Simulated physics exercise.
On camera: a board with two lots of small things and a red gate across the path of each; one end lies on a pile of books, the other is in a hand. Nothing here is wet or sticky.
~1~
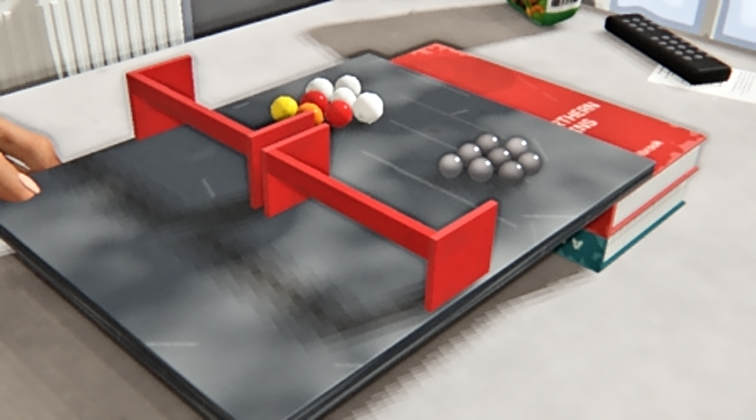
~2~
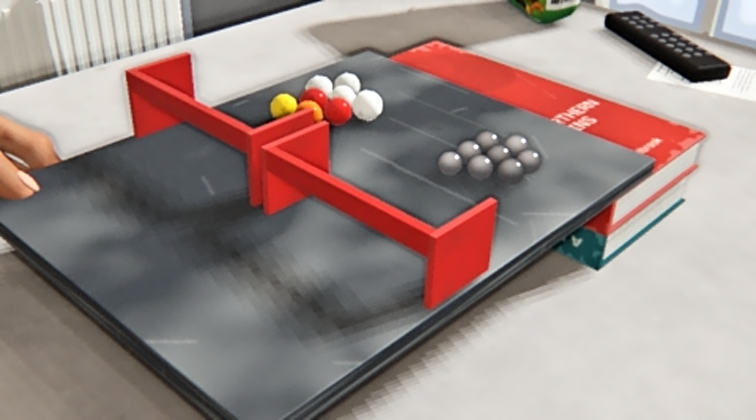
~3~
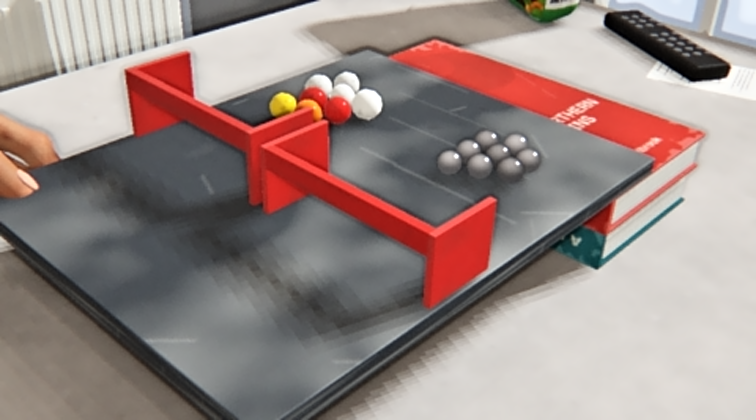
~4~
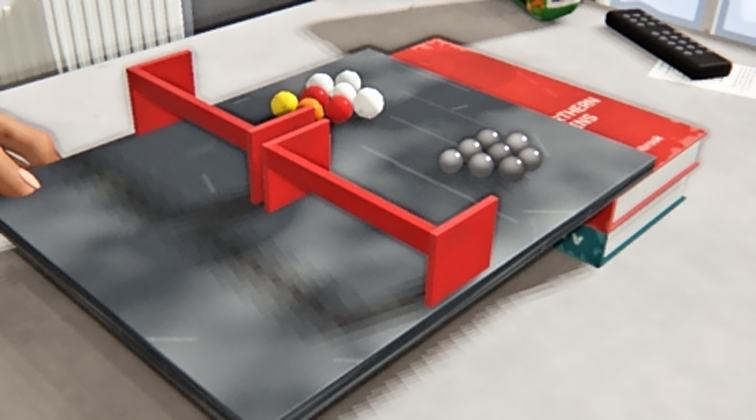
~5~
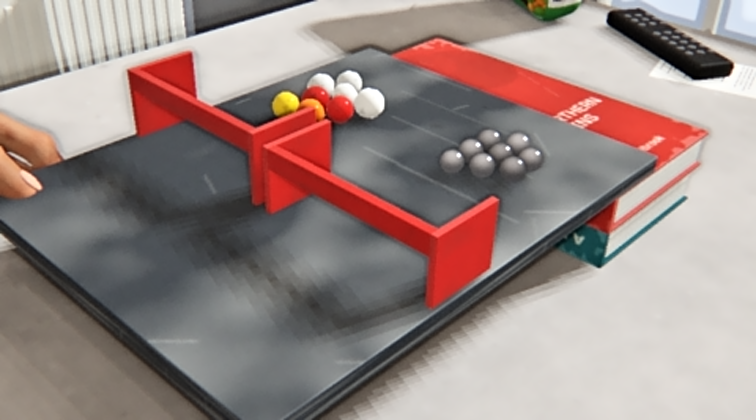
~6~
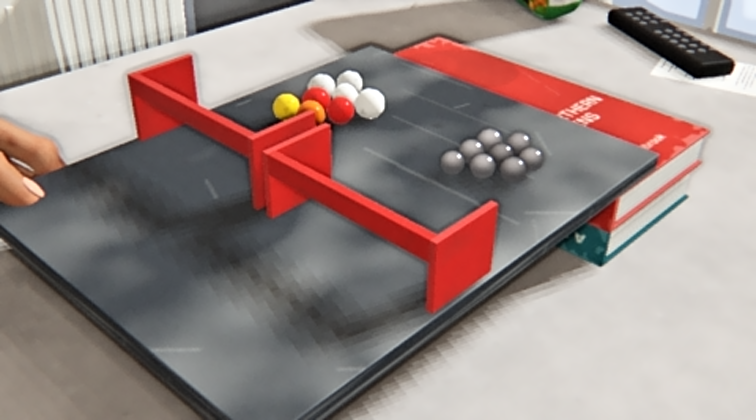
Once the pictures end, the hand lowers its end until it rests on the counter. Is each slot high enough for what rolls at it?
The front batch passes beneath the bar and the back batch passes beneath the bar.
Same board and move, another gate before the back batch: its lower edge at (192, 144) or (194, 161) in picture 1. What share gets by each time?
Roughly 0 per cent, and 0 per cent.
Then, 0.42 s past the last view, board sloping at 9°; front batch on its way down; back batch on its way down.
Then, 0.78 s past the last view, board resting at 12°; front batch all past its gate; back batch all past its gate.
Finally, board resting at 12°; front batch all past its gate; back batch all past its gate.
